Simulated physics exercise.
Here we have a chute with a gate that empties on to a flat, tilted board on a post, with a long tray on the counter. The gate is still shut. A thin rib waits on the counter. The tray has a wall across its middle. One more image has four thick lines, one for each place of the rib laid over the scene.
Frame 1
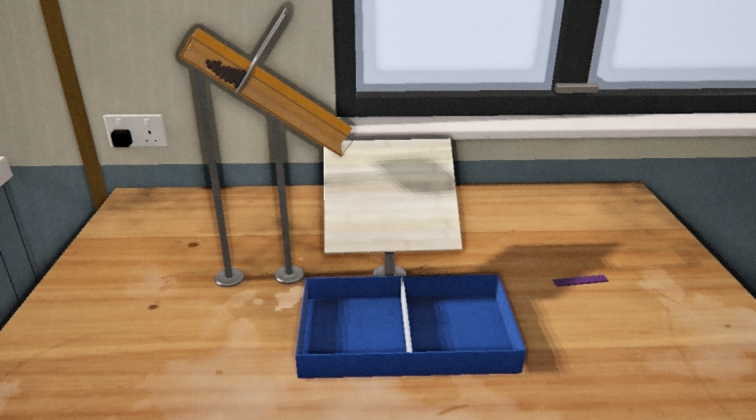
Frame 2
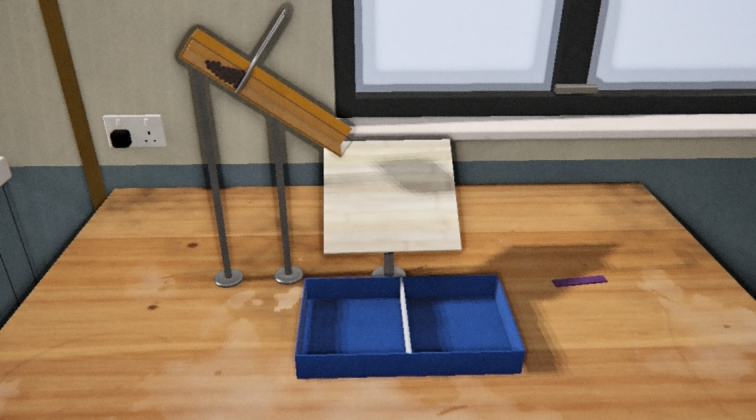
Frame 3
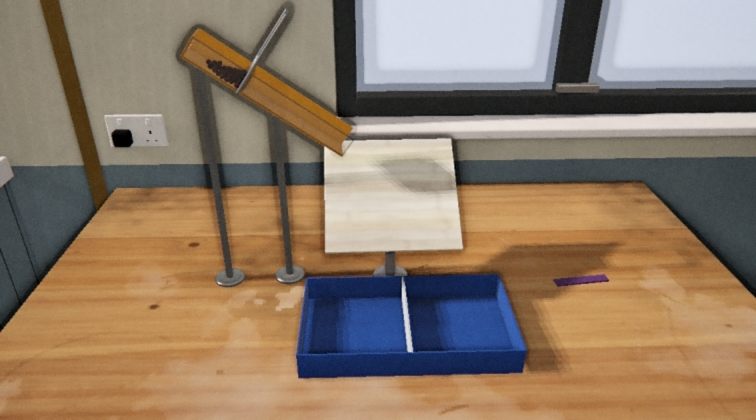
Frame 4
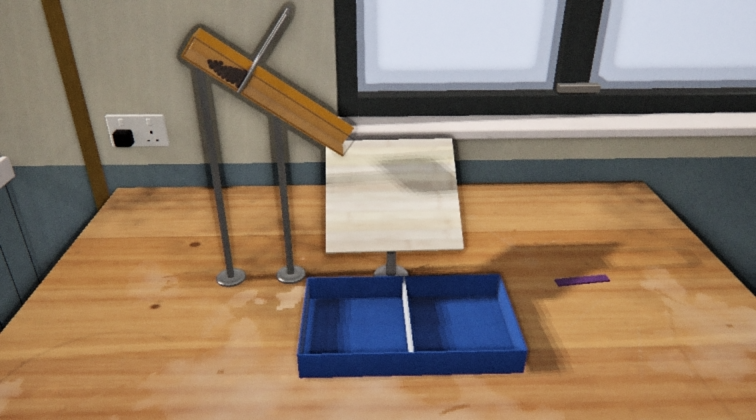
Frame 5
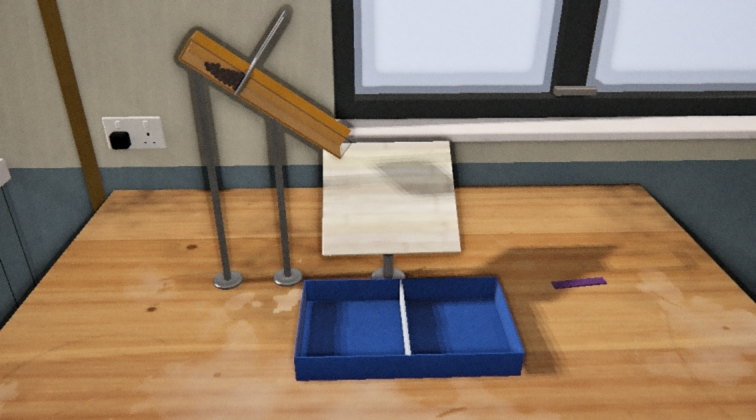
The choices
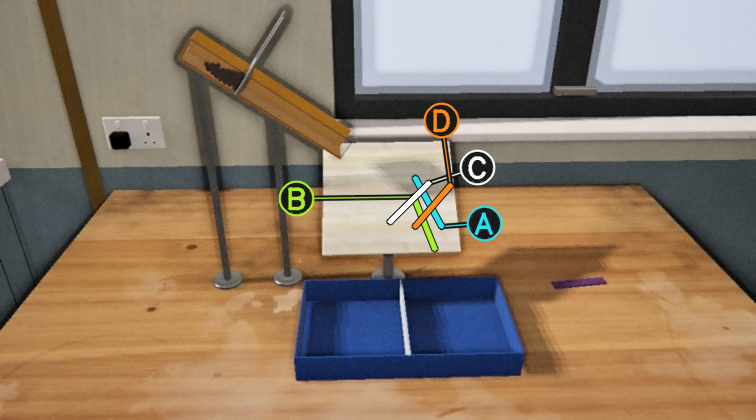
On a wooden counter, a raised chute holding small dark pieces behind a gate stands motionless above a tilted board and blue divided tray.
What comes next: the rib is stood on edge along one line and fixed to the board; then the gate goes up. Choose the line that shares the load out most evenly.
D.
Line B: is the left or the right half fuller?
More lands on the right.
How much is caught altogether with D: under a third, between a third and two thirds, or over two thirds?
Line D gives over two thirds.
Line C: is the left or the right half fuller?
The left half.
On the marked copy, line A from (415, 178) to (441, 226); line B from (413, 196) to (434, 248); line C from (428, 183) to (390, 221); line D from (450, 185) to (415, 226).
If A is chosen, of what is caught, about a tenth in the left half, almost all in the right.
If B is chosen, of what is caught, about a tenth in the left half, almost all in the right.
If C is chosen, of what is caught, almost all in the left half, about a tenth in the right.
If D is chosen, of what is caught, roughly half in the left half, roughly half in the right.
